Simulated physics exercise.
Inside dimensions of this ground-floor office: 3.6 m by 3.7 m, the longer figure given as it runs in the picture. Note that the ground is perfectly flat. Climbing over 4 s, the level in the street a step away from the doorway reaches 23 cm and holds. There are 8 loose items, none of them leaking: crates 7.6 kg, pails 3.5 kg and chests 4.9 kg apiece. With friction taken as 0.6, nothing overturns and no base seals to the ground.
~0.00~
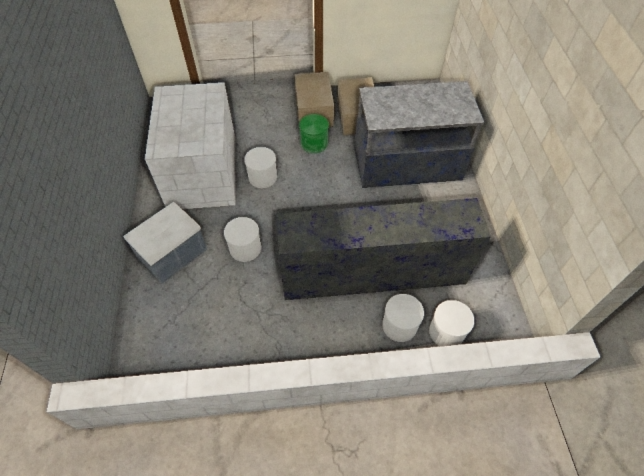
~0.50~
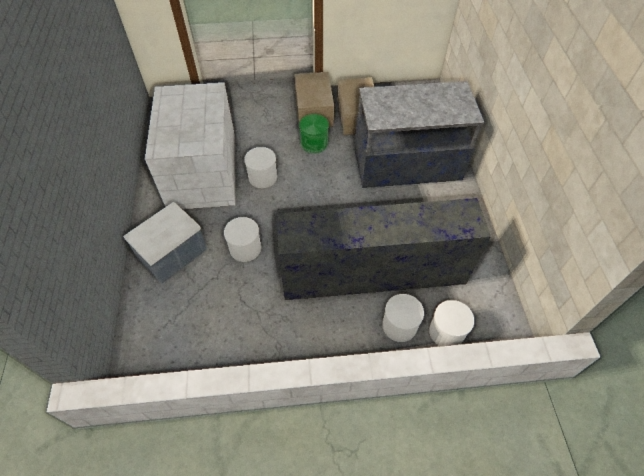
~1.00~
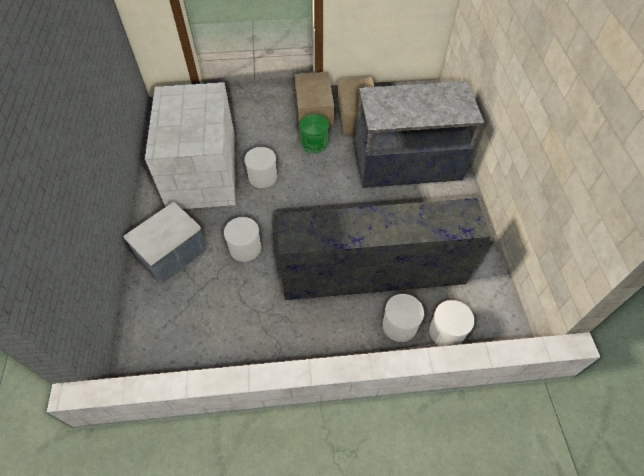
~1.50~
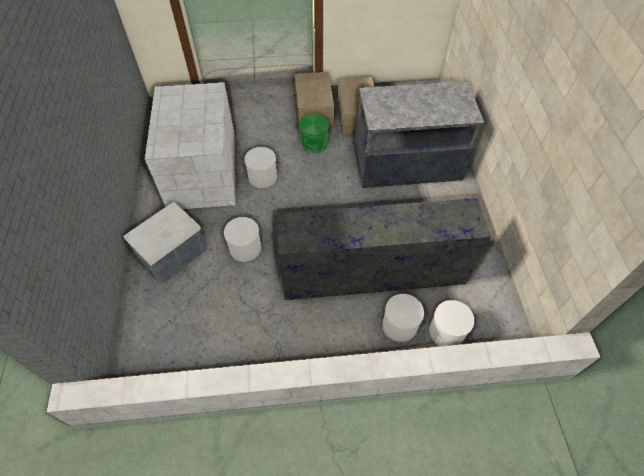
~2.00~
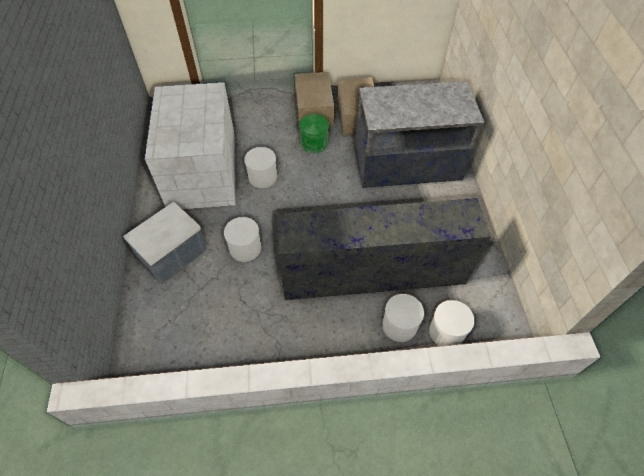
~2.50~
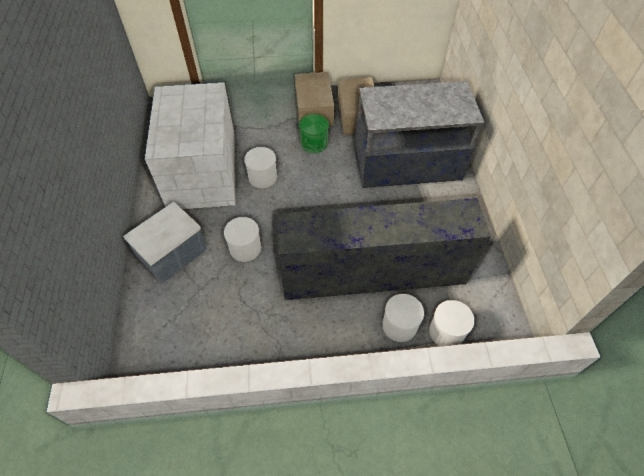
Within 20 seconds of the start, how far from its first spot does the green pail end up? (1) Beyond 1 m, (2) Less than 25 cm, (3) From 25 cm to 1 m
1, beyond 1 m.
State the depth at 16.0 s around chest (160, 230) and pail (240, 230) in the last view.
Depth approx. 20 cm / 19 cm.
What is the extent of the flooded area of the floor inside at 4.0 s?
Roughly 4.0 m2 of it is wet.
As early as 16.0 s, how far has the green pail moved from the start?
Shift by then: About 250 cm.
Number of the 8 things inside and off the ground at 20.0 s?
8.
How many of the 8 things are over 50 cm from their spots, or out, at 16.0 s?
The number I get is 5.
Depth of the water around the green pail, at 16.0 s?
I'd say around 22 cm.
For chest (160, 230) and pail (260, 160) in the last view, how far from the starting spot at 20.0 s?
First 30 cm, then 200 cm.
After 4.0 s the green pail is near (331, 134), 0.2 m from its start, aground; 0 afloat.
After 9.0 s the green pail is near (500, 318), 2.8 m from its start, afloat; 8 afloat.
After 16.0 s the green pail is near (426, 320), 2.6 m from its start, afloat; 8 afloat.
After 20.0 s the green pail is near (450, 289), 2.4 m from its start, afloat; 8 afloat.
